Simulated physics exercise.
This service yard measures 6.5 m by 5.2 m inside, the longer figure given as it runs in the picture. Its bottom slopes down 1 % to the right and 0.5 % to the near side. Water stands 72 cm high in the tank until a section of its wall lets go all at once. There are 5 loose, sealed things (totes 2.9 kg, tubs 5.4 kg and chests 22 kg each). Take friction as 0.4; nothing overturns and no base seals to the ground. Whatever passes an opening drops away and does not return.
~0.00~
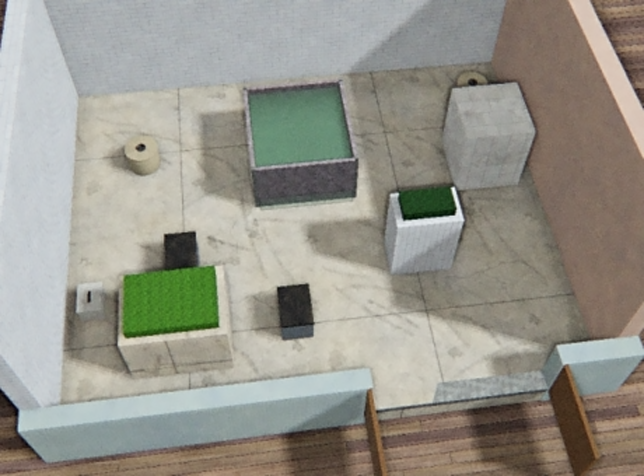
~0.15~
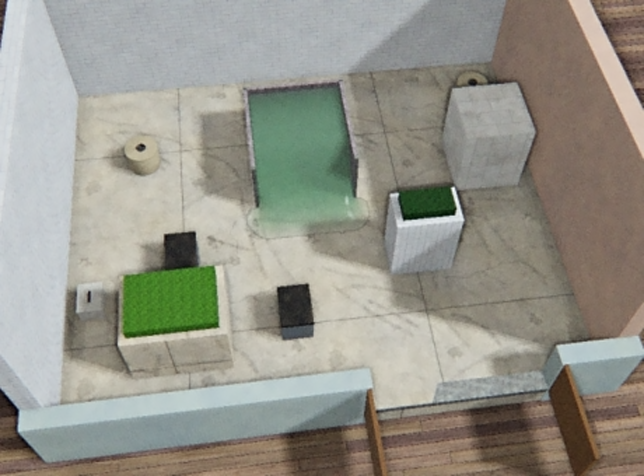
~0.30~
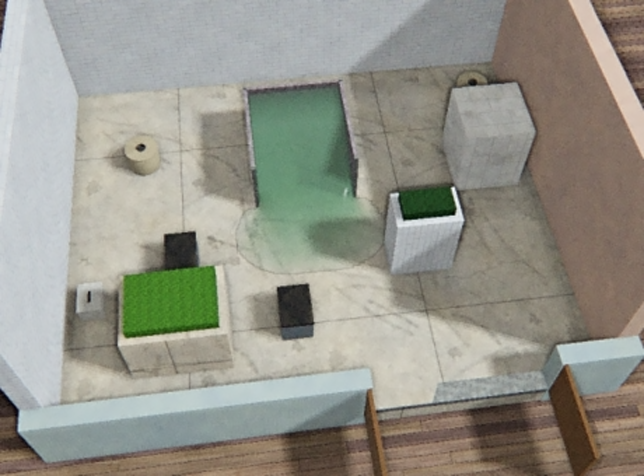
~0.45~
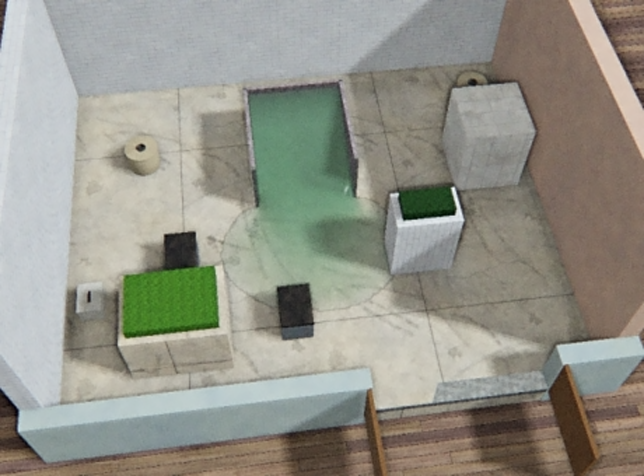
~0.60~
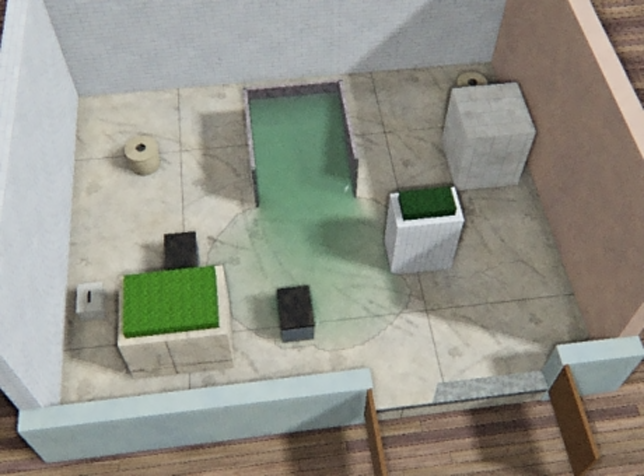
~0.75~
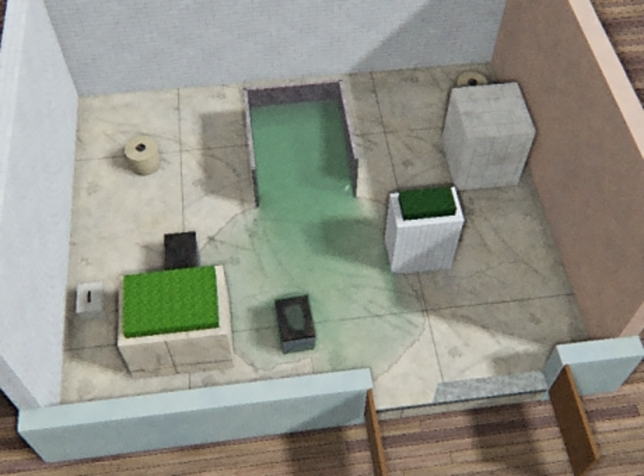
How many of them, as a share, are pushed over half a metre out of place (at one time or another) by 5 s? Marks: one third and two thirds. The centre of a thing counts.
Share: One to two thirds.
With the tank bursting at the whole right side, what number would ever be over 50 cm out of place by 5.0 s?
In that case 1 of them.
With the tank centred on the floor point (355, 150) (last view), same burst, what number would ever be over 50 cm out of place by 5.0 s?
Then 2.
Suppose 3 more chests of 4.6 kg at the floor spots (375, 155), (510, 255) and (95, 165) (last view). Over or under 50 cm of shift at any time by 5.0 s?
In that order: Short of it, short of it, less.
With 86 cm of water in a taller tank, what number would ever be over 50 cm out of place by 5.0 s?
In that case 3 of them.
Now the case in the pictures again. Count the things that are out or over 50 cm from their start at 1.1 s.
1 of them.
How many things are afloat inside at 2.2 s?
1 of them.
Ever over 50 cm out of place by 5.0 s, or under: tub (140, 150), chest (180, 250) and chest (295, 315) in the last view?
In turn: Short of it, short of it, over.
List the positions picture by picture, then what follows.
The first frame shows a chest at (295, 304), on the bottom; a tote at (89, 297), on the bottom; water covers 1.9 m2; 0 of 5 have shifted.
The second frame shows a chest at (295, 304), on the bottom; a tote at (89, 297), on the bottom; 2.6 m2 under water; 0 of 5 have shifted.
The third frame shows a chest at (295, 304) rests on the ground; a tote at (89, 297) rests on the ground; 3.8 m2 under water; 0 of 5 have shifted.
The fourth frame shows a chest at (295, 304) rests on the ground; a tote at (89, 297), on the bottom; water covers 5.1 m2; 0 of 5 have shifted.
The fifth frame shows a chest at (295, 306) rests on the ground; a tote at (89, 297), on the bottom; 6.5 m2 under water; 0 of 5 have shifted.
The sixth frame shows a chest at (295, 317), on the bottom, 18 cm from its start; a tote at (89, 297) rests on the ground; 7.9 m2 under water; 1 of 5 have shifted.
After 1.1 s 1 of 5 are over 50 cm from their spots; 0 afloat.
After 2.2 s 1 of 5 are over 50 cm from their spots; 1 afloat.
After 3.5 s 0 of 5 are over 50 cm from their spots; 2 afloat.
After 5.0 s 1 of 5 are over 50 cm from their spots, and 2 have been at some point; 1 afloat.
